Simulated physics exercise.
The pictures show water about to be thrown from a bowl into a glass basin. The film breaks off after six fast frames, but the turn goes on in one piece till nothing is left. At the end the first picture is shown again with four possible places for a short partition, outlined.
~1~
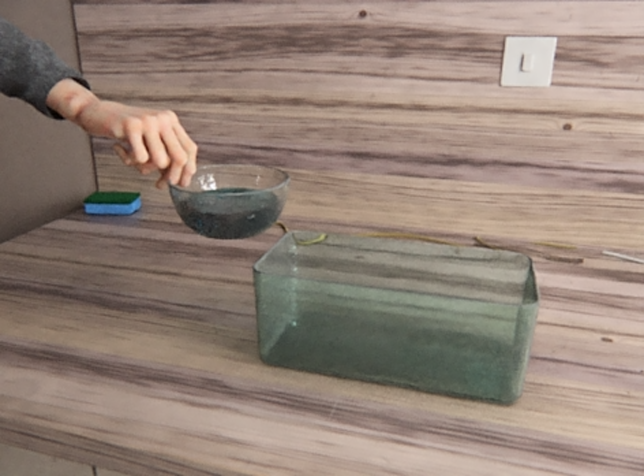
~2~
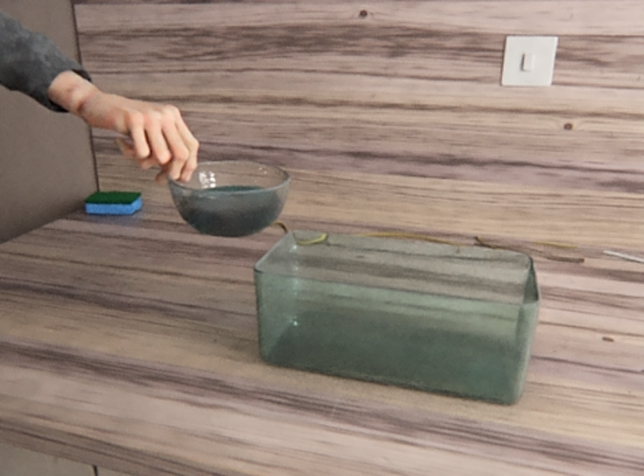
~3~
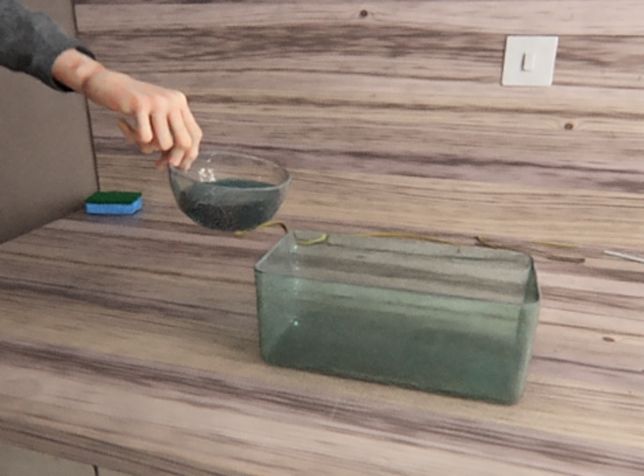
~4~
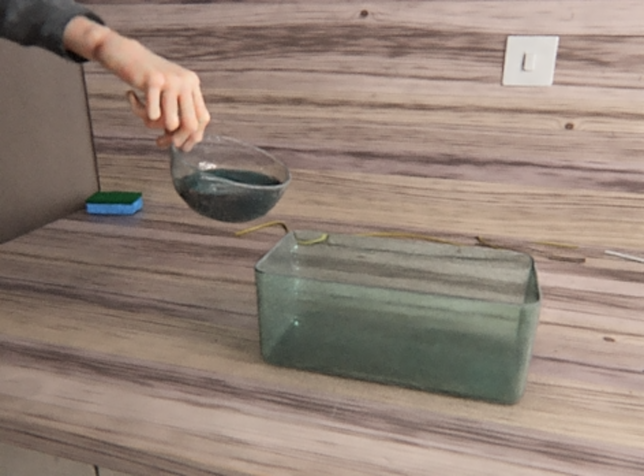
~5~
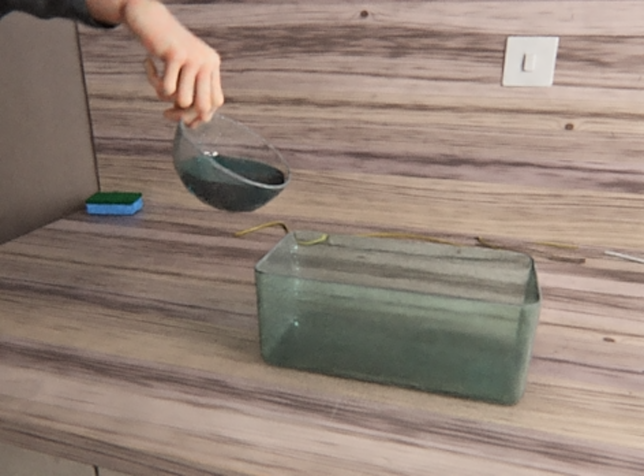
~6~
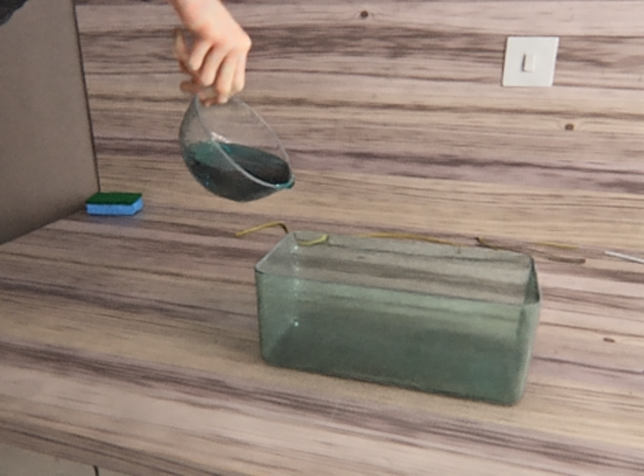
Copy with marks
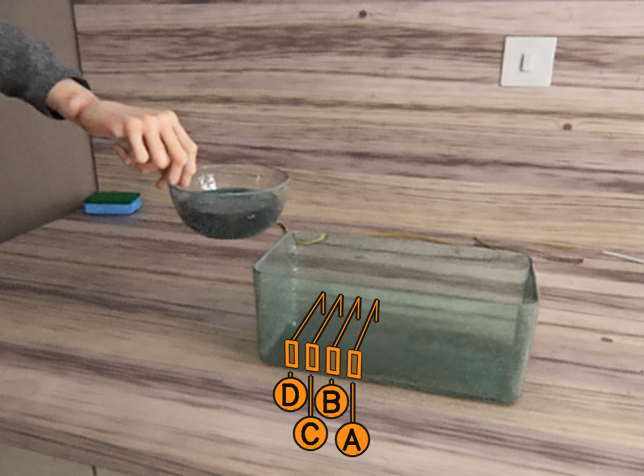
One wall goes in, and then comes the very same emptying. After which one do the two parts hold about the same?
Choose A.
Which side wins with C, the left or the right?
The right side.
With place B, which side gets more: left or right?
The right one.
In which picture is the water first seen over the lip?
In picture 6.
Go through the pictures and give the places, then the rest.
In the first picture, upright, lip at (284, 182); basin from (261, 357) to (521, 401); nothing has left yet.
In the second picture, tipped about 2°, lip at (284, 182); nothing has left yet.
In the third picture, tipped about 9°, lip at (285, 182); nothing has left yet.
In the fourth picture, tipped about 20°, lip at (285, 182); nothing has left yet.
In the fifth picture, tipped about 33°, lip at (285, 182); nothing has left yet.
In the sixth picture, tipped about 48°, lip at (285, 182); water is over the lip, down to (289, 186).
In orange, A at (352, 383); B at (331, 380); C at (310, 376); D at (290, 372).
Choosing A, about 52 % ends left of the wall and 47 % right of it.
Choosing B, about 20 % ends left of the wall and 79 % right of it.
Choosing C, about 12 % ends left of the wall and 87 % right of it.
Choosing D, about 9 % ends left of the wall and 90 % right of it.
